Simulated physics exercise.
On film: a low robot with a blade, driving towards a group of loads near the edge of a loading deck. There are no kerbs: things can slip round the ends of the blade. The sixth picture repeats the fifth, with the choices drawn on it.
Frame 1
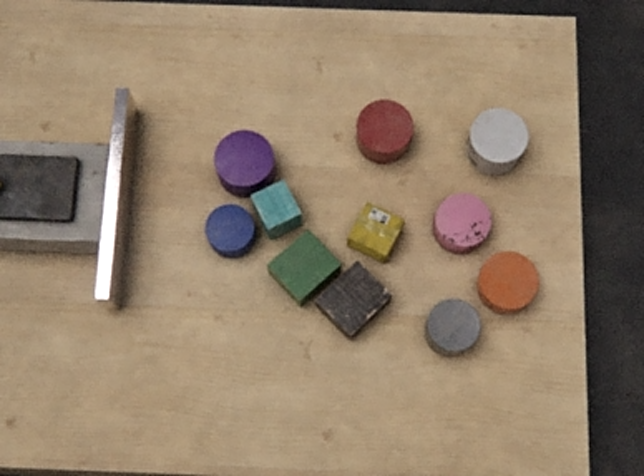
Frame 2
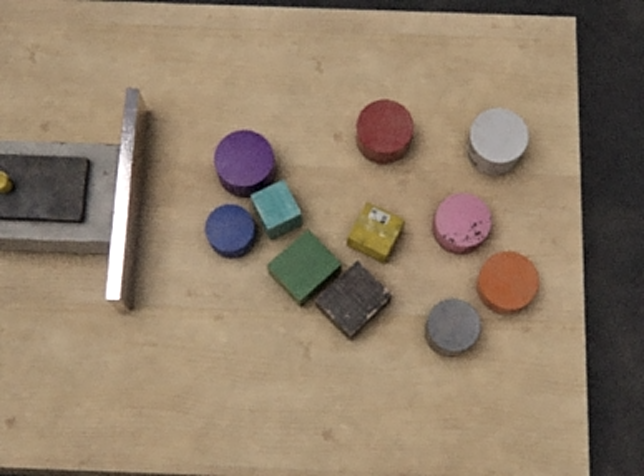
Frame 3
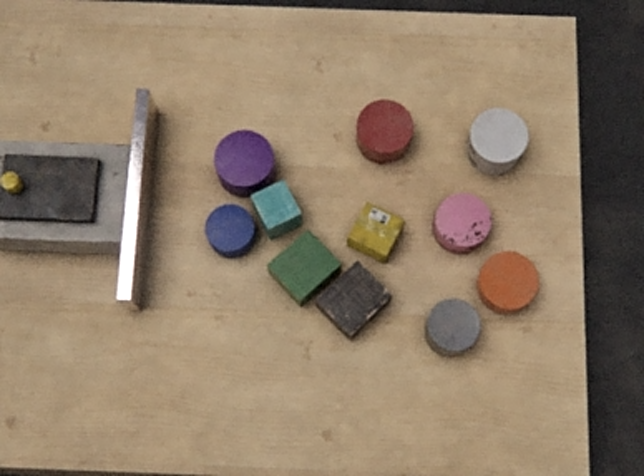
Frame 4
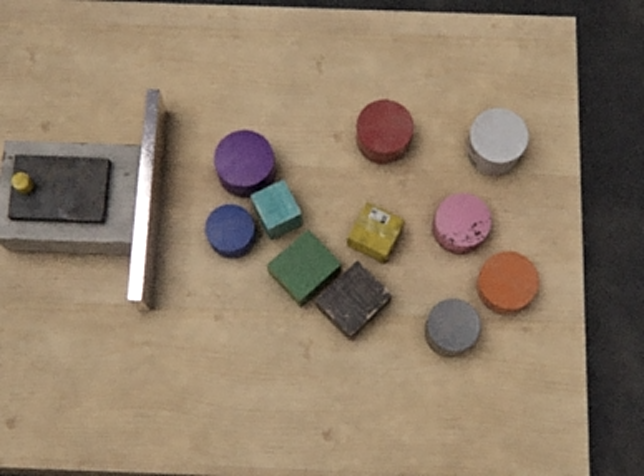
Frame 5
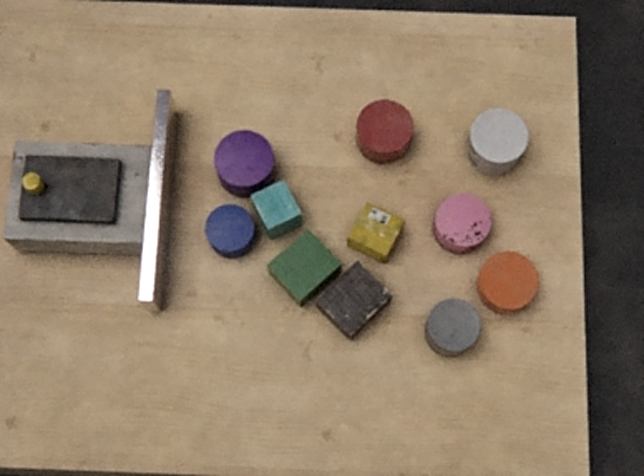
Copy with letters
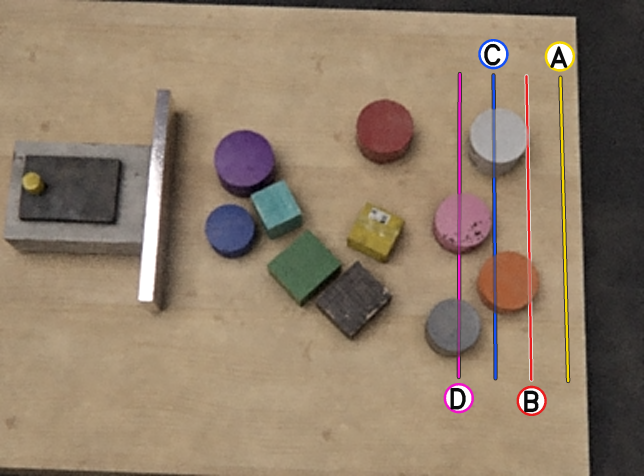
At first, a low grey robot with an upright blade sits at the left of a pale wooden surface, facing a scattered group of colourful round and square loads. It then moves steadily a short way right, narrowing the gap, while the loads stay still and untouched.
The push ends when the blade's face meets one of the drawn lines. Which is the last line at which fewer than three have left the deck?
Stop at C.
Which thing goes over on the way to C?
The pink canister goes over.
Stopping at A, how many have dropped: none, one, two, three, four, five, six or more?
Six or more.
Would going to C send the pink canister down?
Yes.
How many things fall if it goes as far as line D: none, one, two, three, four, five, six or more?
In all, none.
On the copy, A at (564, 223); B at (529, 222); C at (495, 221); D at (459, 219).
On C. First, robot (200, 193); black crate (368, 313); purple canister (317, 162).
Then, robot (323, 198); pink canister (519, 217); orange pail (519, 290).
Finally, robot (419, 201); pink canister over the edge; orange pail (584, 306); one fallen.
By contrast, A drops eight; B drops four; D is within the limit but short.
